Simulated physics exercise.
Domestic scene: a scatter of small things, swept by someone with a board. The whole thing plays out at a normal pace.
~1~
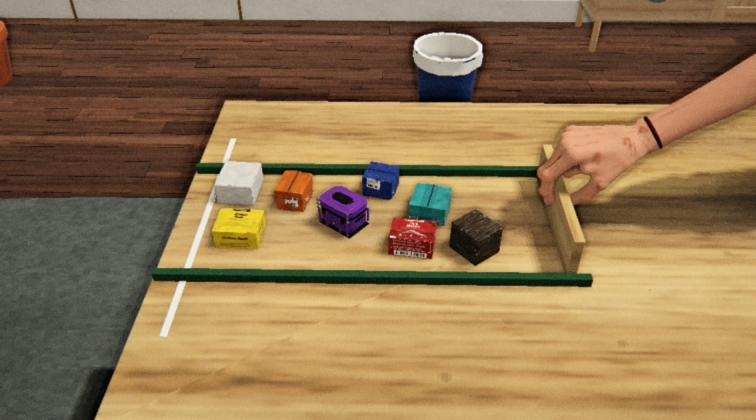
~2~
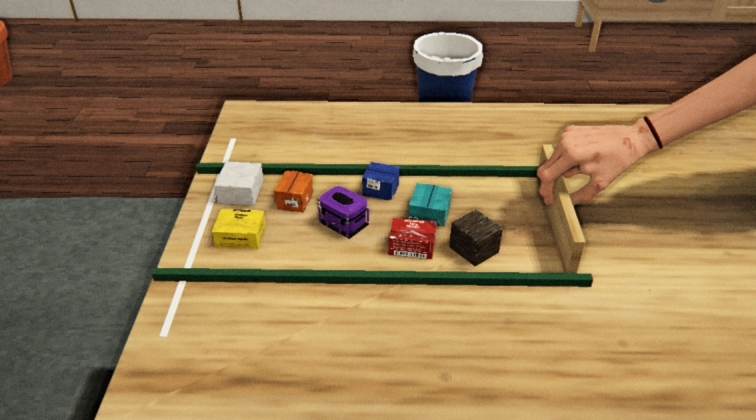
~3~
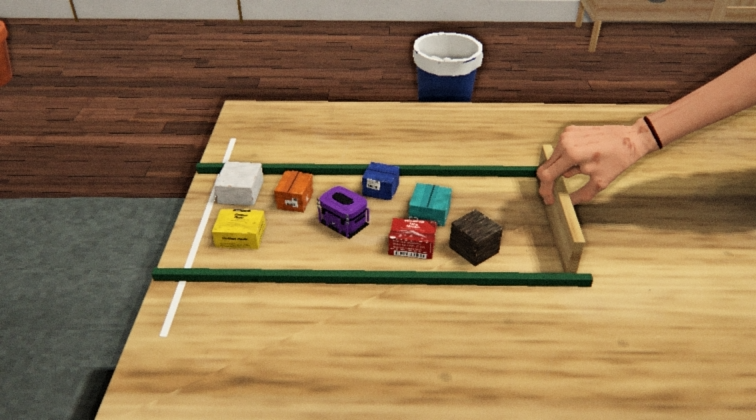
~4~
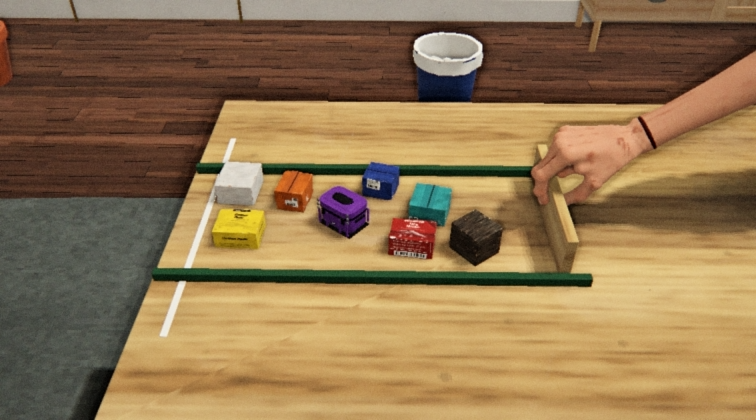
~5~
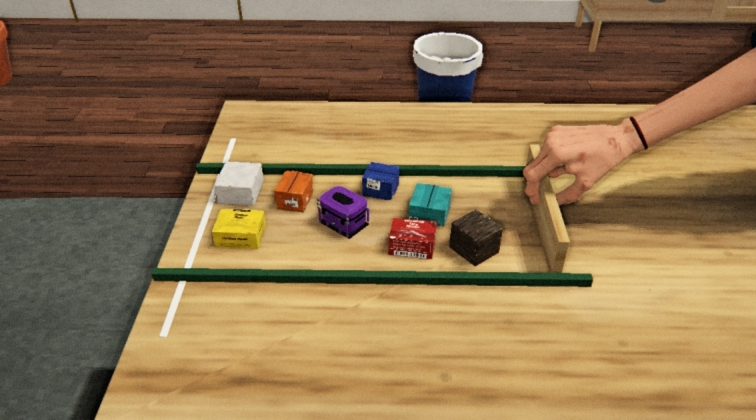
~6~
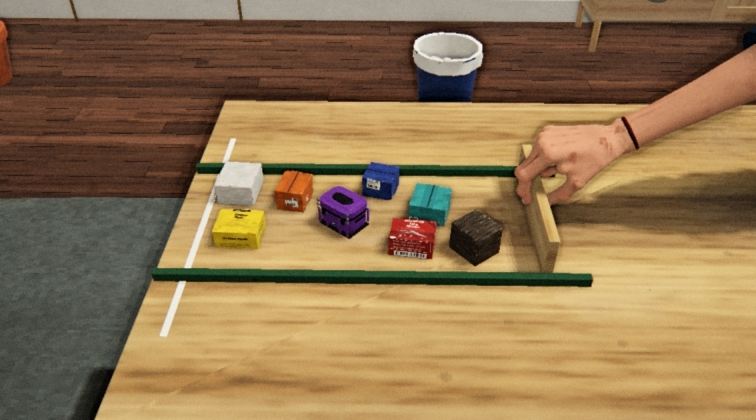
A hand slides a wooden board slightly left between green rails toward scattered, unmoving colourful boxes.
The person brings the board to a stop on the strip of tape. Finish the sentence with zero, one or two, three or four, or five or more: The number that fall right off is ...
The number that fall right off is five or more.
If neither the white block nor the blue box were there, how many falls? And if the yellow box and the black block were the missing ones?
The counts: 3 and 3.
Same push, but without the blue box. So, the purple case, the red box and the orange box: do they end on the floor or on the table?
Outcome - purple case falling, red box falling, orange box staying.
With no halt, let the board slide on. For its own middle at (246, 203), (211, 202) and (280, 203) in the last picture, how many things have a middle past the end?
Taking the places in turn, the counts are 2, 5 and 0.
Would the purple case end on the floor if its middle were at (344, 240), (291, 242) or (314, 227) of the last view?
In turn it survives; holds on; comes down.
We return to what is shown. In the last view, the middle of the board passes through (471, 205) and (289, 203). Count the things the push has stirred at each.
At the first spot the count is 2, and at the second it is 8.
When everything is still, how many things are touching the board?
3 are in contact with it.
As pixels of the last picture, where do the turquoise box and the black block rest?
Middles: Around (188, 204) and around (179, 225).
A little later, none off yet; white block at rest near (240, 183); yellow box at rest near (239, 229); orange box at rest near (294, 191).
When it is over, the number that fall off is five or more; down, red box, purple case, orange box, yellow box and white block.
